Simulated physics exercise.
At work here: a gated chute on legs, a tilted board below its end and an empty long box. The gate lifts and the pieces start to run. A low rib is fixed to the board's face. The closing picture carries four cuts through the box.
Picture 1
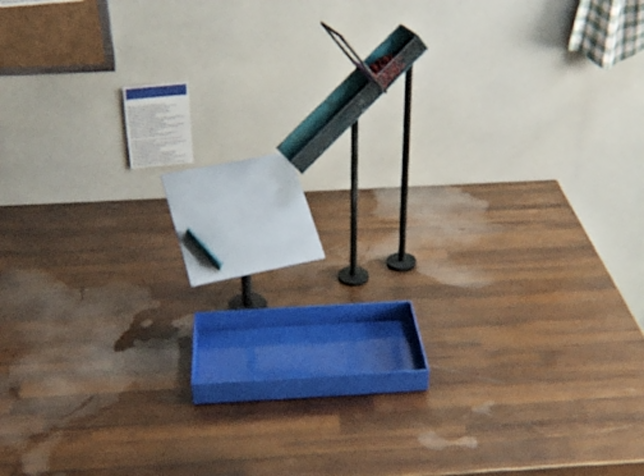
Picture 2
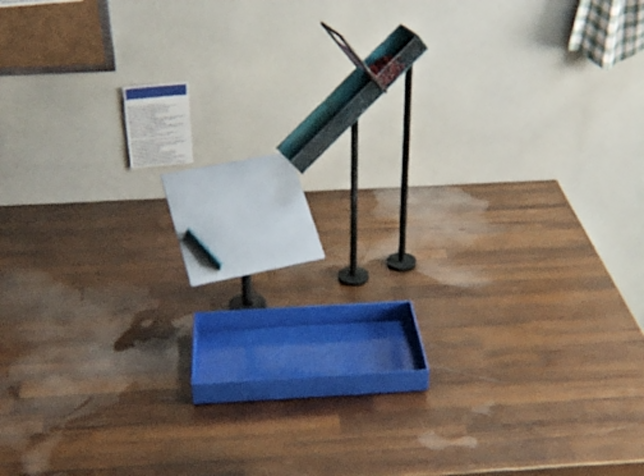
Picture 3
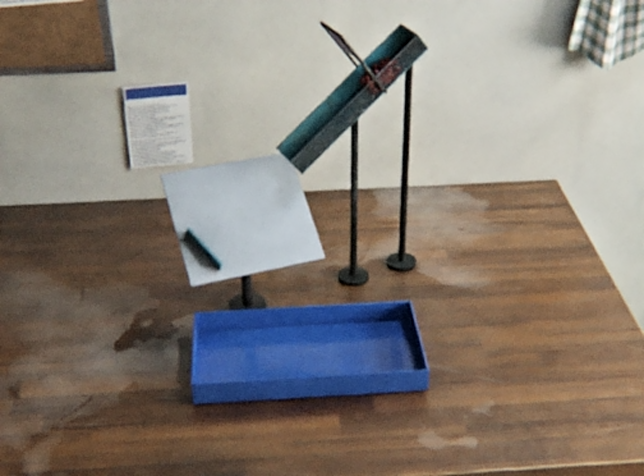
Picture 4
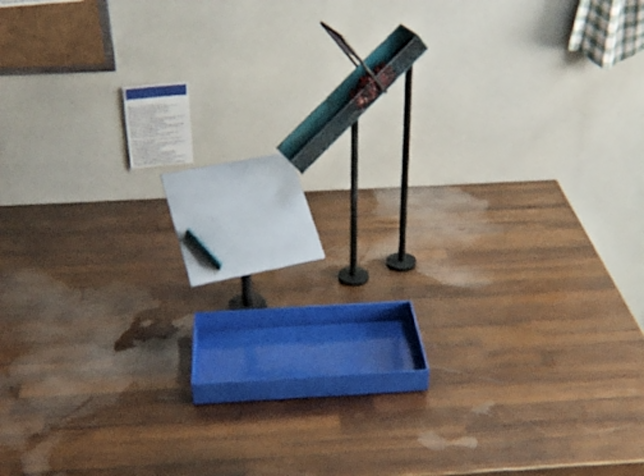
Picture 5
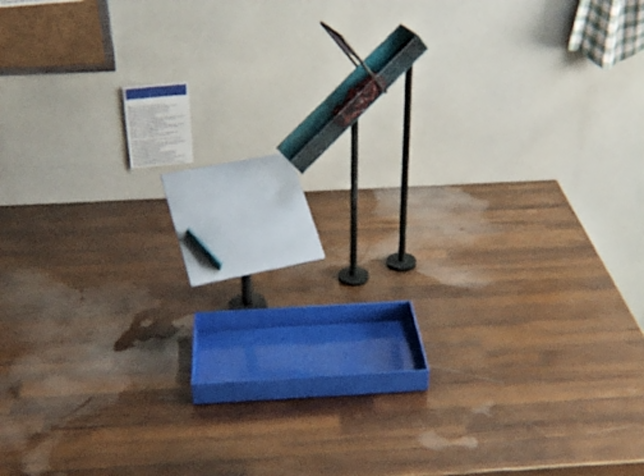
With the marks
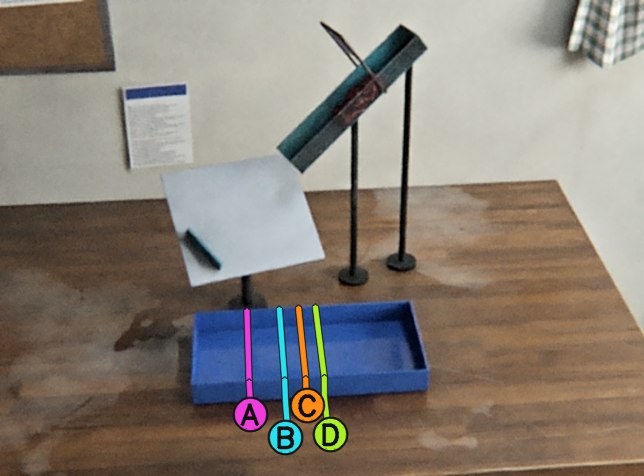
A small load of dark red pieces slides down and leftward along a sloping green chute on thin black legs, passing its gate, while the tilted pale board below and the empty blue box in front stay still.
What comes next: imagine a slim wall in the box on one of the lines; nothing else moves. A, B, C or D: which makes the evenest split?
Take A.
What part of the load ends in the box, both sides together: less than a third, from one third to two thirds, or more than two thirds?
About that: More than two thirds.
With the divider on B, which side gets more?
The left side.
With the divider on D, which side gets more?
More lands on the left.
On the marked copy, line A crosses the front rim at (249, 380); line B crosses the front rim at (284, 378); line C crosses the front rim at (305, 377); line D crosses the front rim at (324, 376).
With A, of what is caught, about half on the left of the divider, about half on the right.
With B, of what is caught, nearly all on the left of the divider, a small part on the right.
With C, of what is caught, all on the left of the divider, none on the right.
With D, of what is caught, all on the left of the divider, none on the right.
